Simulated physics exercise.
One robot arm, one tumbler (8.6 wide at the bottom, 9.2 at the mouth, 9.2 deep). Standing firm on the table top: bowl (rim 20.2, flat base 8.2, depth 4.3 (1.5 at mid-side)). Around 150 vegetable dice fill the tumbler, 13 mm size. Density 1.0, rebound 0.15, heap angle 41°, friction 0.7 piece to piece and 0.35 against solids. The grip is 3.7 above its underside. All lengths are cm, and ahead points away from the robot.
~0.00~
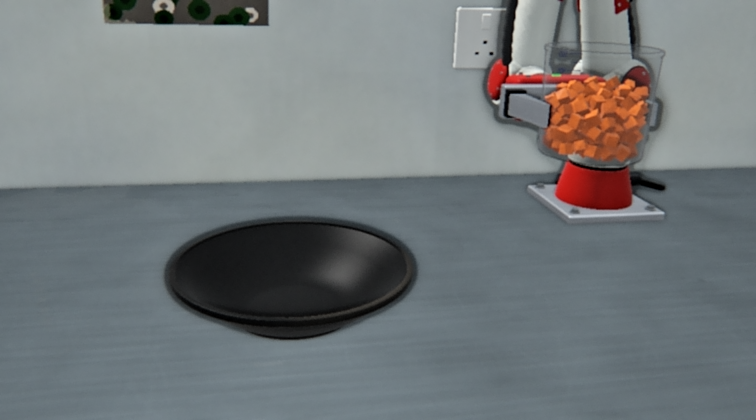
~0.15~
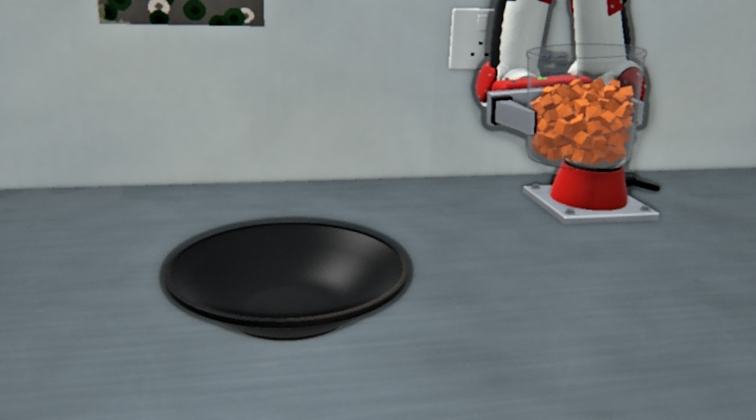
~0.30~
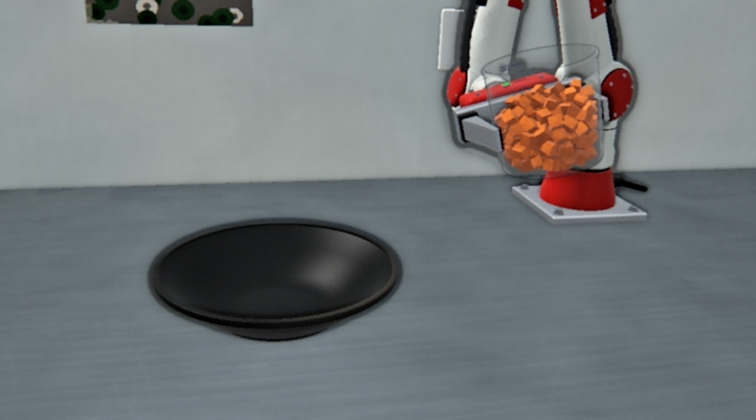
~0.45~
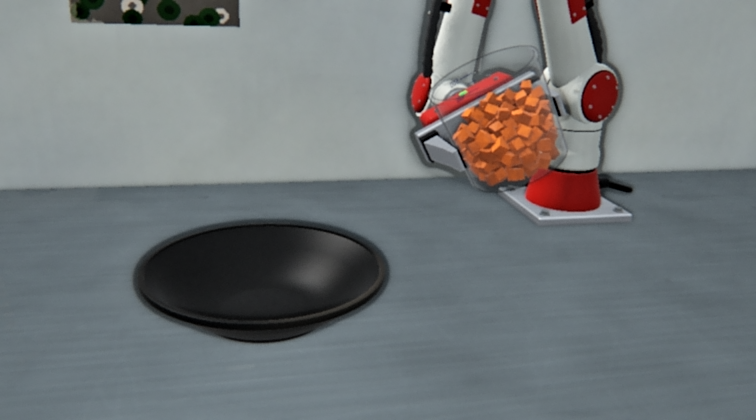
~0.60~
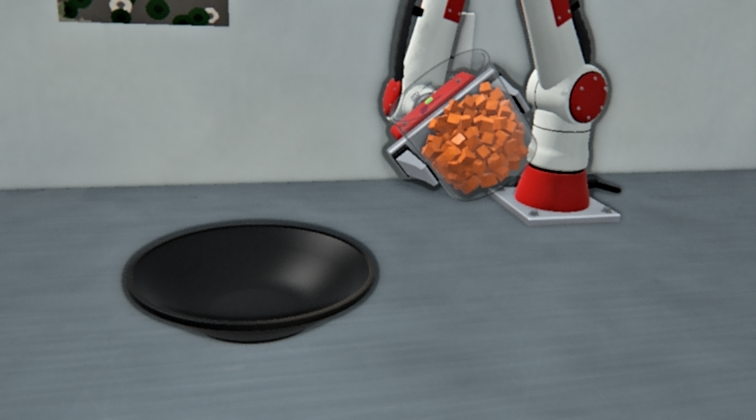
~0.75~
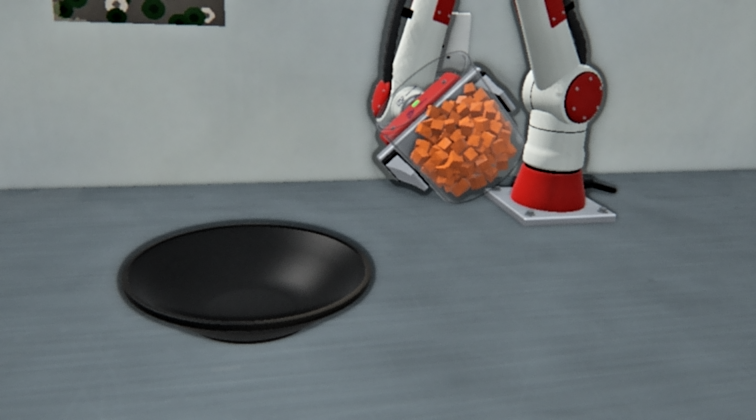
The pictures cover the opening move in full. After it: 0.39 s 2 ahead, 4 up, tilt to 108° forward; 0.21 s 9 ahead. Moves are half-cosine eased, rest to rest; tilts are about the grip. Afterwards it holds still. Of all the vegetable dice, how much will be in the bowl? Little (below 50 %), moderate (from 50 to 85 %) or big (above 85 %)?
A big share, above 85 %, ends in the bowl.
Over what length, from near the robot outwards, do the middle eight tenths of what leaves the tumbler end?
Some 8 cm.
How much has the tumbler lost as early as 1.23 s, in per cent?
Some 15 per cent.
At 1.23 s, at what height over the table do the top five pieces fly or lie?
Roughly 22 cm.
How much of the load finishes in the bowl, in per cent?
Some 95 per cent.
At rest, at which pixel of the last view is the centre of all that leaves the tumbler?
Around (213, 293).
After 0.99 s, tilted 87° forward, highest piece 22 above the table; 148 in the tumbler.
After 1.23 s, tilted 108° forward, highest piece 22 above the table; 129 in the tumbler, 12 in the bowl, 7 in flight or on a rim.
After 1.55 s, tilted 108° forward, highest piece 14 above the table; 135 in the bowl, 4 in the tumbler, 1 on the table or floor, 8 in flight or on a rim.
After 2.60 s, tilted 108° forward, highest piece 5 above the table; 144 in the bowl, 4 on the table or floor.
At rest, 144 in the bowl, 4 on the table or floor. That is 97 % in the bowl.
